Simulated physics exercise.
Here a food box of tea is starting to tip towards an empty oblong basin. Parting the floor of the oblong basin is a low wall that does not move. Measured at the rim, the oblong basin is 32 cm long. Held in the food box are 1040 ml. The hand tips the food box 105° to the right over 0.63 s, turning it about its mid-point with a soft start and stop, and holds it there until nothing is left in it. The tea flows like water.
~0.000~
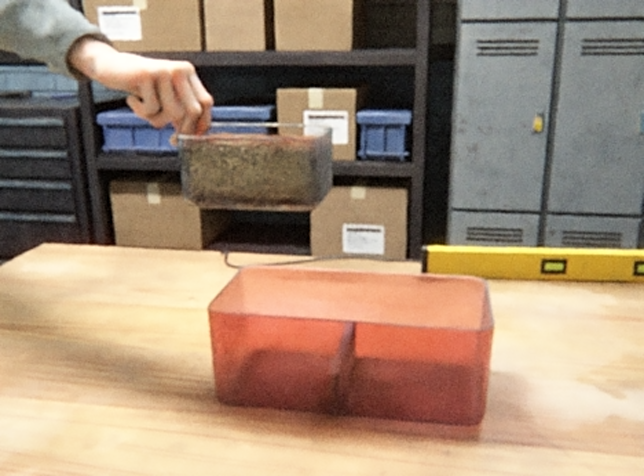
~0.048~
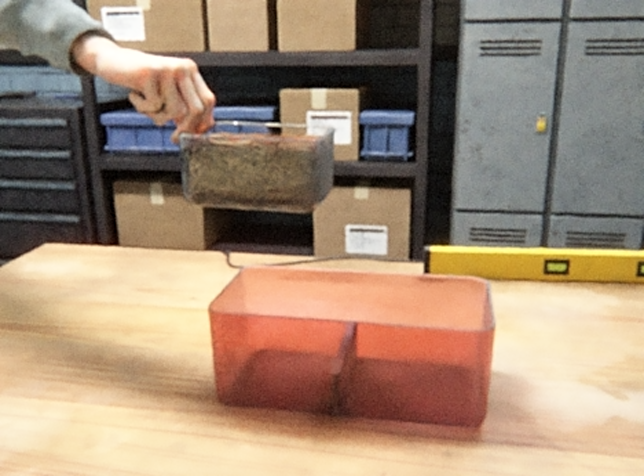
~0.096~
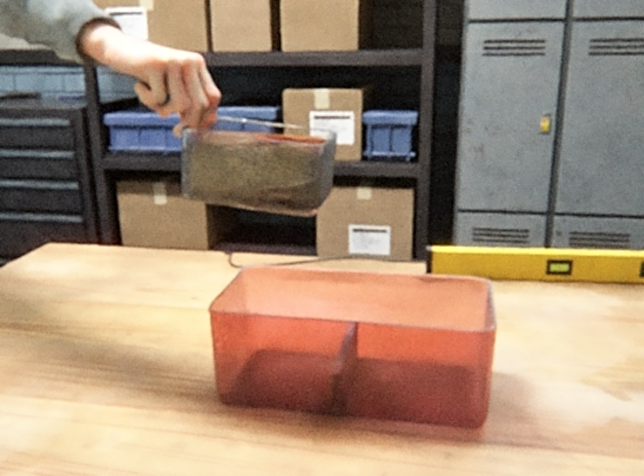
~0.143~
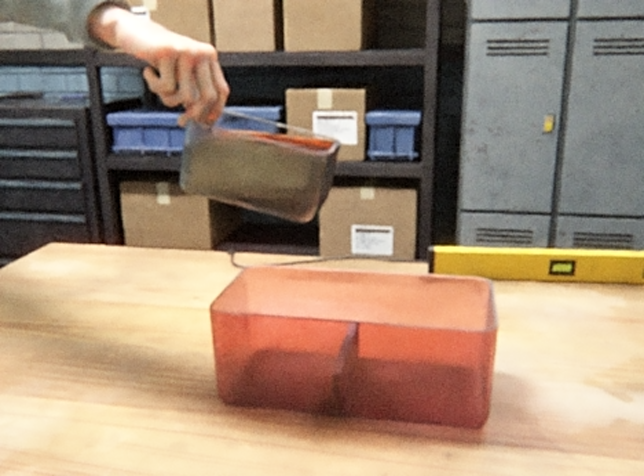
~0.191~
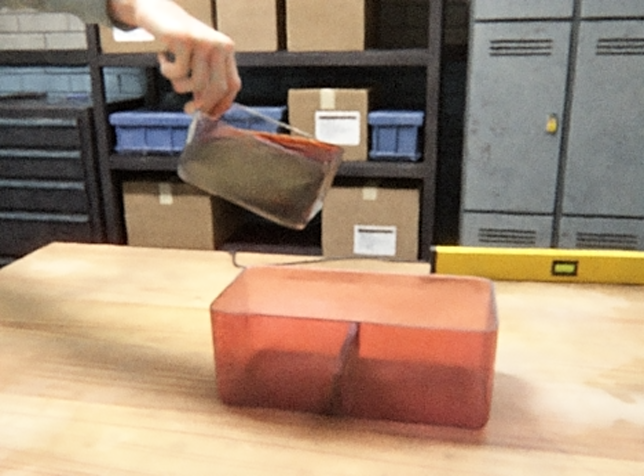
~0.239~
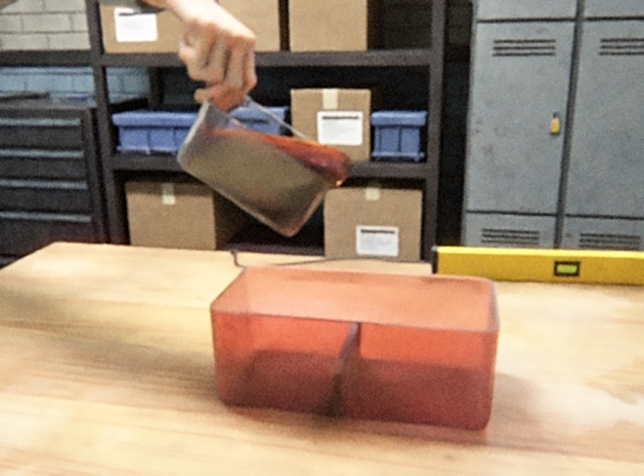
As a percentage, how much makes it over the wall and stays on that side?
Some 71 per cent makes it over and stays.
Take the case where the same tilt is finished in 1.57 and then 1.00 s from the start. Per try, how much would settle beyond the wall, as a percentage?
Roughly 80 per cent the first time and 75 per cent the second.
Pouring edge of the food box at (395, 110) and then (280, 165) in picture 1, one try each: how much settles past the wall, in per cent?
Roughly 75 per cent the first time and 30 per cent the second.
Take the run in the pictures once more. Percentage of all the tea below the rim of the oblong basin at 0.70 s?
Near 84 in a hundred.
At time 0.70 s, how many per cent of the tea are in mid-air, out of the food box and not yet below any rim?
In-air share: About 9 %.
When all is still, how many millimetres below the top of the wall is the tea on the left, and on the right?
The left comes to roughly 40 mm and the right to roughly 20 mm.
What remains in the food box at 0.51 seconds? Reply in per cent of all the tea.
Roughly 20 %.
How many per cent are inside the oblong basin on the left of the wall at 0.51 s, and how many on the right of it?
0 left and 32 right, roughly.
By 0.51 s the tilt is 95° and 20 per cent is still to pour, 0 is left of the wall and 32 right of it.
By 0.70 s the tilt is 105° and 4 per cent is still to pour, 12 is left of the wall and 72 right of it.
By 0.91 s the tilt is 105° and 0 per cent is still to pour, 20 is left of the wall and 72 right of it.
By 1.13 s the tilt is 105° and 0 per cent is still to pour, 22 is left of the wall and 72 right of it.
At rest 22 per cent lies left of the wall, 71 right of it and 6 outside.
